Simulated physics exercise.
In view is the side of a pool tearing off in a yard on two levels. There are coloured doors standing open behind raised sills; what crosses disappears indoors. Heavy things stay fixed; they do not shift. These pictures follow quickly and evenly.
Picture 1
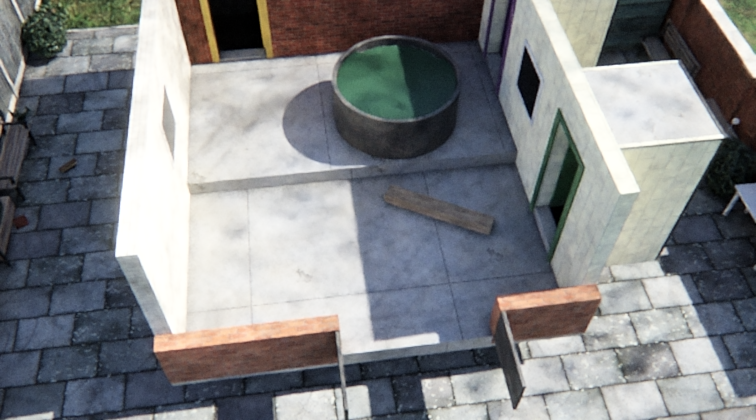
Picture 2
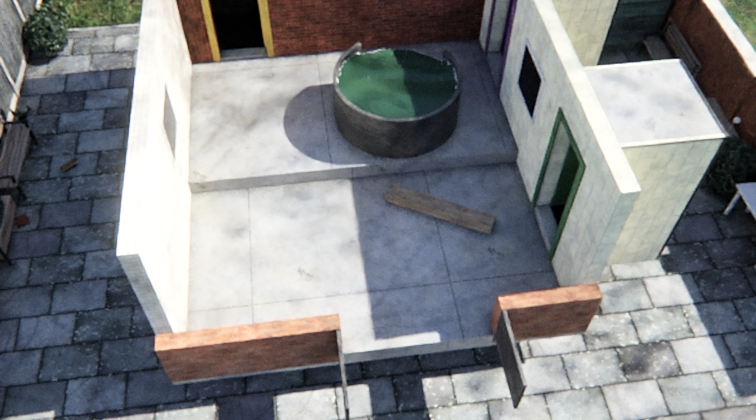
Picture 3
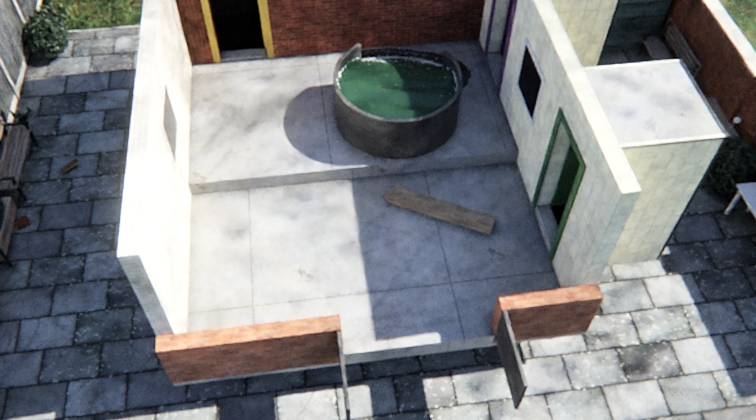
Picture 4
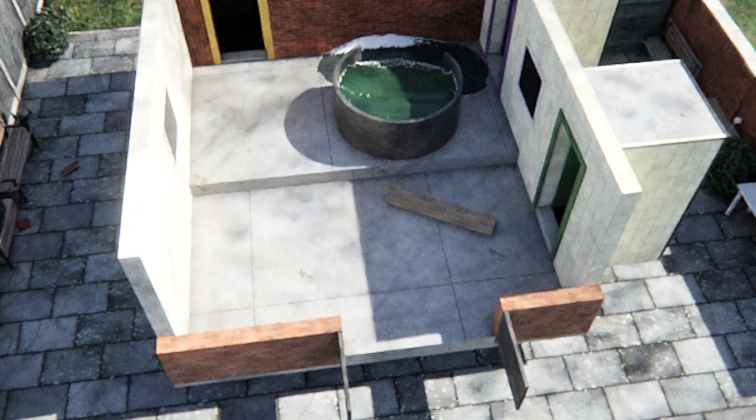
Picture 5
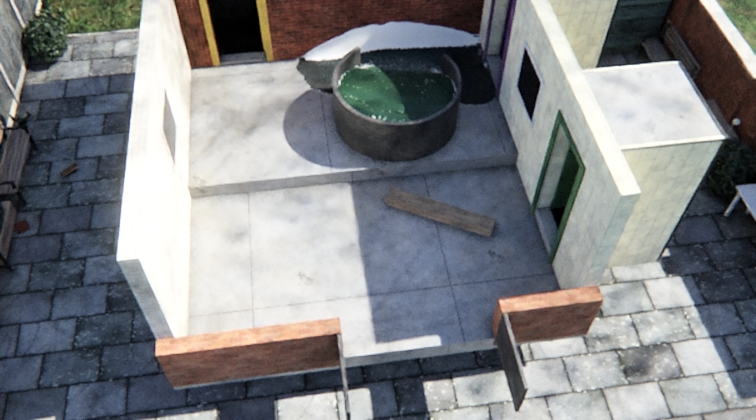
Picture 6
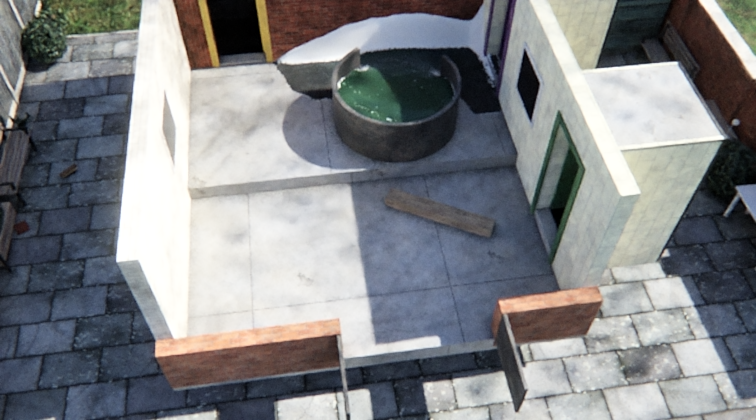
At first, green water lies still in a round pool on the upper level of a walled yard, a plank resting below. Then the pool's far side tears open and water pours out behind it, spreading left and right along the brick wall, while the level inside drops and the doors stay still.
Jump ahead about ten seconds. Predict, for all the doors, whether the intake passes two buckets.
As I see it, the purple door will go over two buckets; the green door will keep to two buckets; the yellow door will go over two buckets.
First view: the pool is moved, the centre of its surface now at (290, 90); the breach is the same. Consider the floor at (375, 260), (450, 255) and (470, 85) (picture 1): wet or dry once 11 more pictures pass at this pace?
Result: Spared; spared; inundated.
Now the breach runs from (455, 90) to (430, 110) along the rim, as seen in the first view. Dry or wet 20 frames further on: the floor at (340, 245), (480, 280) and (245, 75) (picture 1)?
In that order: Awash, wet, dry.
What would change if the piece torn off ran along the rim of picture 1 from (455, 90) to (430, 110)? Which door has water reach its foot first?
It is the green-painted one.
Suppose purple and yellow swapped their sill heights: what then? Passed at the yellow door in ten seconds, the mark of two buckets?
Note - yellow door: Safe.
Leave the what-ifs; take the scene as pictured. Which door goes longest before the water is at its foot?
I say the green-painted one.
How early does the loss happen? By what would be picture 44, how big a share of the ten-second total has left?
Estimate: 55 %.
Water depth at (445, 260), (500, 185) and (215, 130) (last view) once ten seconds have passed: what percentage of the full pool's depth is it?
Going place by place: 8 %, 10 % and 6 %.
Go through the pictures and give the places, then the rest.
In the first frame, still water in the pool at (397, 80).
In the second frame, the front is at a hidden place, out from the gap on the pool's far side.
In the third frame, water pours out on the pool's far side and has run to (466, 75).
In the fourth frame, water pours out on the pool's far side and has run to (482, 66).
In the fifth frame, water pours out on the pool's far side and has run to (302, 59).
In the sixth frame, the front is at (277, 62), out from the gap on the pool's far side.
A moment on, water covers 20 % of the floor; the purple door under two buckets in, the green door not reached, the yellow door wet at the sill, nothing in.
Next, water covers 40 % of the floor; the purple door over two buckets in, the green door not reached, the yellow door wet at the sill, nothing in.
Then, water covers 60 % of the floor; the purple door far over two buckets in, the green door wet at the sill, nothing in, the yellow door under two buckets in.
Later, water covers 90 % of the floor; the purple door far over two buckets in, the green door under two buckets in, the yellow door over two buckets in.
In the end, water covers 95 % of the floor; the purple door far over two buckets in, the green door under two buckets in, the yellow door over two buckets in.
